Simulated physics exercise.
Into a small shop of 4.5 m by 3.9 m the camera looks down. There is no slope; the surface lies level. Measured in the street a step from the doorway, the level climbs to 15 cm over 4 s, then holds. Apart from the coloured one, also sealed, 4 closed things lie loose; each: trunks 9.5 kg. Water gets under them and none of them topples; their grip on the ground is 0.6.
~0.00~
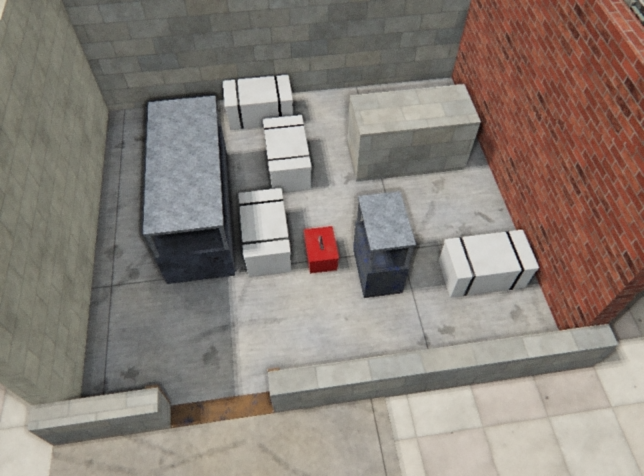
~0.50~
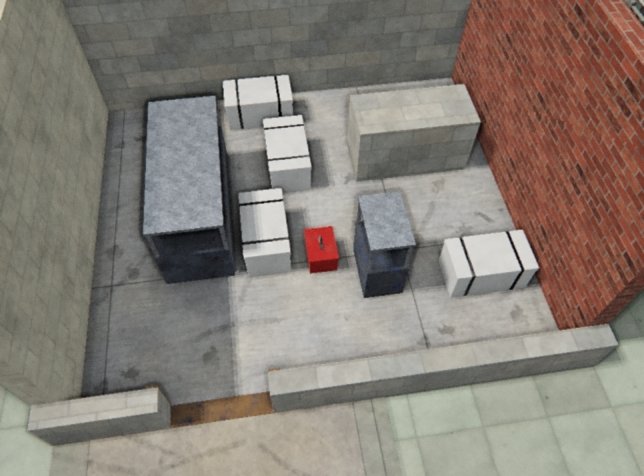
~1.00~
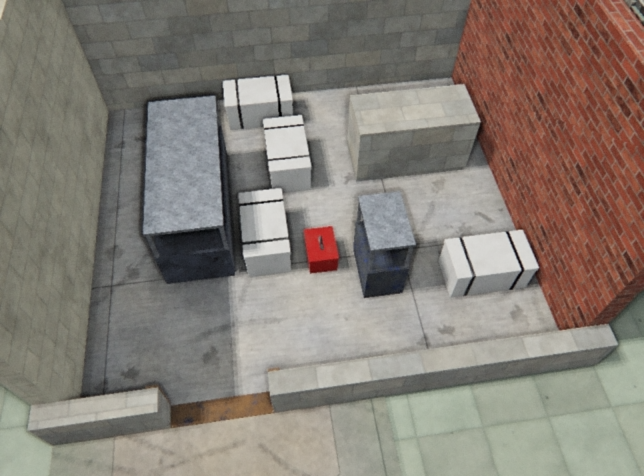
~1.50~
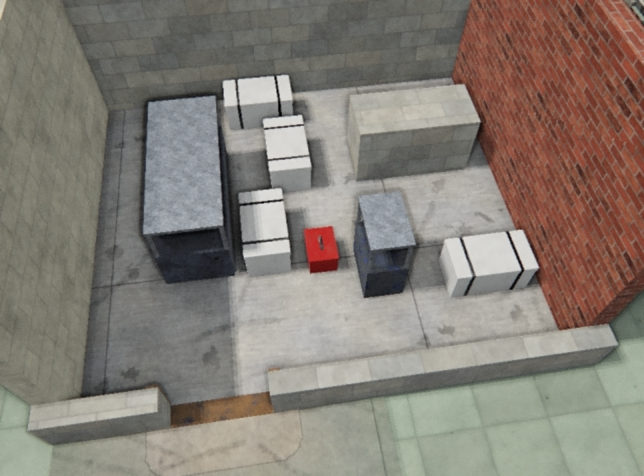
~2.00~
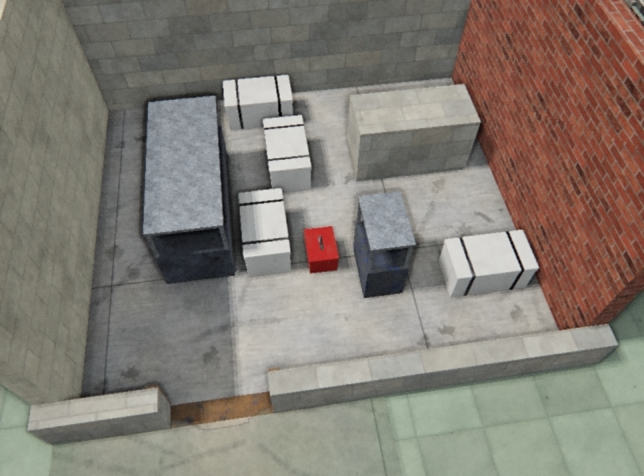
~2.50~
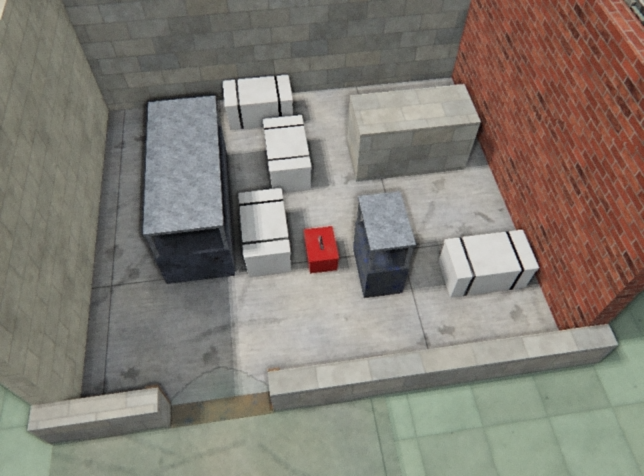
Small walled shop seen from above, greenish water spreading across the paving outside and reaching the doorway, boxes and red container staying still.
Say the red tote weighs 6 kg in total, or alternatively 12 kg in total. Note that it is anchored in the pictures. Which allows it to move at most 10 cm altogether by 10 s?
Just the heavier choice passes.
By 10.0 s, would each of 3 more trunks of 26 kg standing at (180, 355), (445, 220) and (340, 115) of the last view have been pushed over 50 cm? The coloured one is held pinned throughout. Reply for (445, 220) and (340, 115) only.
Below, below.
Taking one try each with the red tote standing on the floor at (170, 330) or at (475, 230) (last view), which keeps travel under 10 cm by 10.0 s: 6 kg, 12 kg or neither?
First try, only the heavier option works; second try, the lighter option suffices.
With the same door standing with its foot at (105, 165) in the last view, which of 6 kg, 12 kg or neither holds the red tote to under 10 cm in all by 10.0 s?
The small mass already works.
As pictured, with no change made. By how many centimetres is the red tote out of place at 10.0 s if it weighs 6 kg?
Shift: Roughly 50 cm.
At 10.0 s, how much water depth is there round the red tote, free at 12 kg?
About 5 cm.
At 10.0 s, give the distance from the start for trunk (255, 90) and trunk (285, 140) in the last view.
Shifts: 10 cm / 40 cm.
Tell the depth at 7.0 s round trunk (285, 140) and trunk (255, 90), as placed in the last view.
About 2 and 1 cm.
After 3.5 s the red tote would be 0 cm from its start with 6 kg and 0 cm from its start with 12 kg; 0 cm of water round it then.
After 4.5 s the red tote would be 0 cm from its start with 6 kg and 0 cm from its start with 12 kg; 2 cm of water round it then.
After 7.0 s the red tote would be 47 cm from its start with 6 kg and 0 cm from its start with 12 kg; 5 cm of water round it then.
After 10.0 s the red tote would be 48 cm from its start with 6 kg and 0 cm from its start with 12 kg; 5 cm of water round it then.
